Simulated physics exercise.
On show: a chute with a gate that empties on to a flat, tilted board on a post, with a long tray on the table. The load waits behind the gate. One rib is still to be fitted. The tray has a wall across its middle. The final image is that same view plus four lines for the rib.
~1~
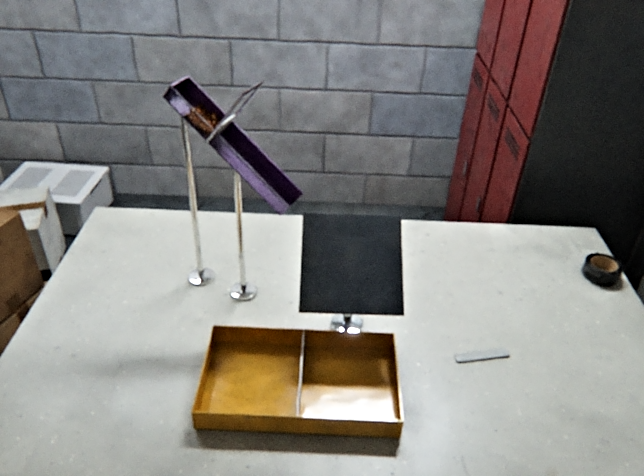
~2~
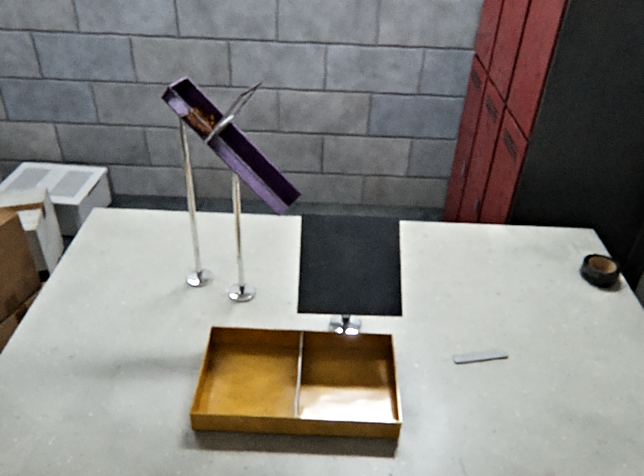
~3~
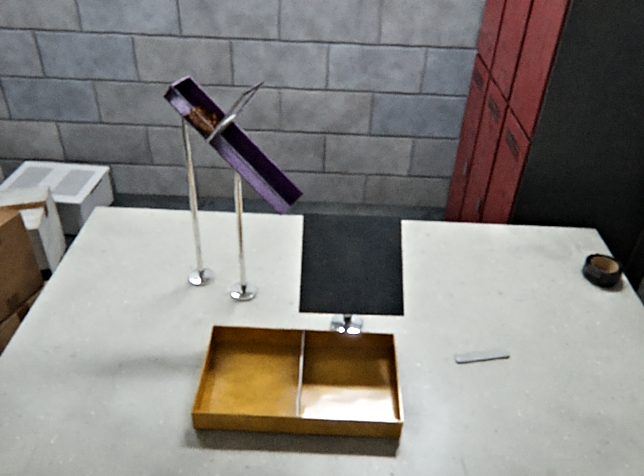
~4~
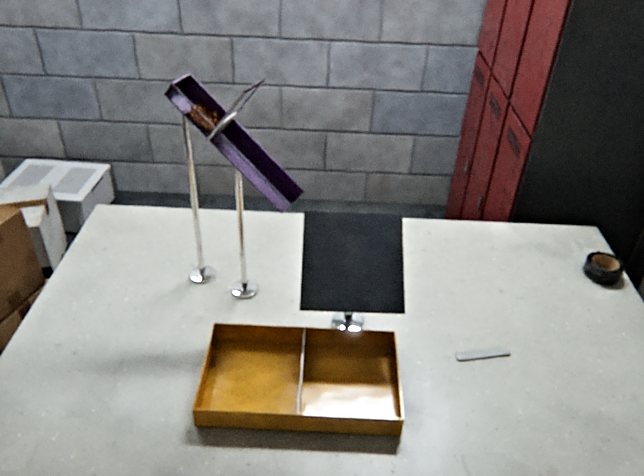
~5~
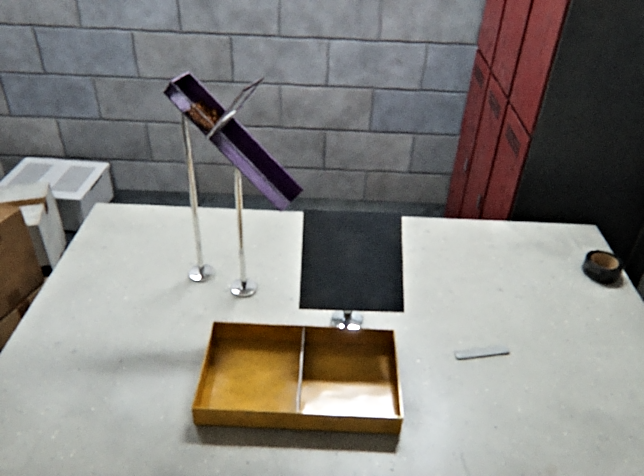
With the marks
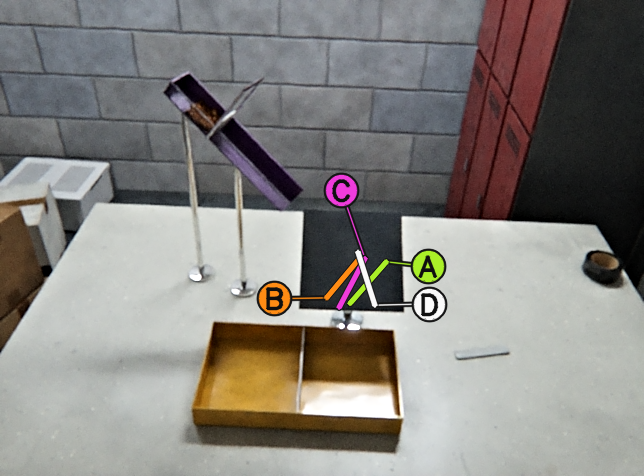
In a room with a grey block wall and red lockers at the right, a pale tabletop is seen from the front and slightly above. A purple chute holding a brown load behind a gate slopes down to the right on two metal posts, with a black board right of it, a divided golden-brown tray in front, and dark tape far right. Nothing on the table moves; only the view shifts very slightly.
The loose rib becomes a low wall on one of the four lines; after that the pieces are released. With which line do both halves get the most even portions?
B is best.
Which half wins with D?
The right half.
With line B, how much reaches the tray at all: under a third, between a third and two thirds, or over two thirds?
Line B gives over two thirds.
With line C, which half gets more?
More lands on the right.
On the marked copy, line A from (386, 261) to (350, 303); line B from (361, 255) to (326, 297); line C from (364, 258) to (339, 307); line D from (357, 252) to (374, 305).
If A is chosen, of what is caught, only a few in the left half, all but a few in the right.
If B is chosen, of what is caught, close to two thirds in the left half, close to a third in the right.
If C is chosen, of what is caught, a small share in the left half, all but a few in the right.
If D is chosen, of what is caught, none at all in the left half, the whole lot in the right.
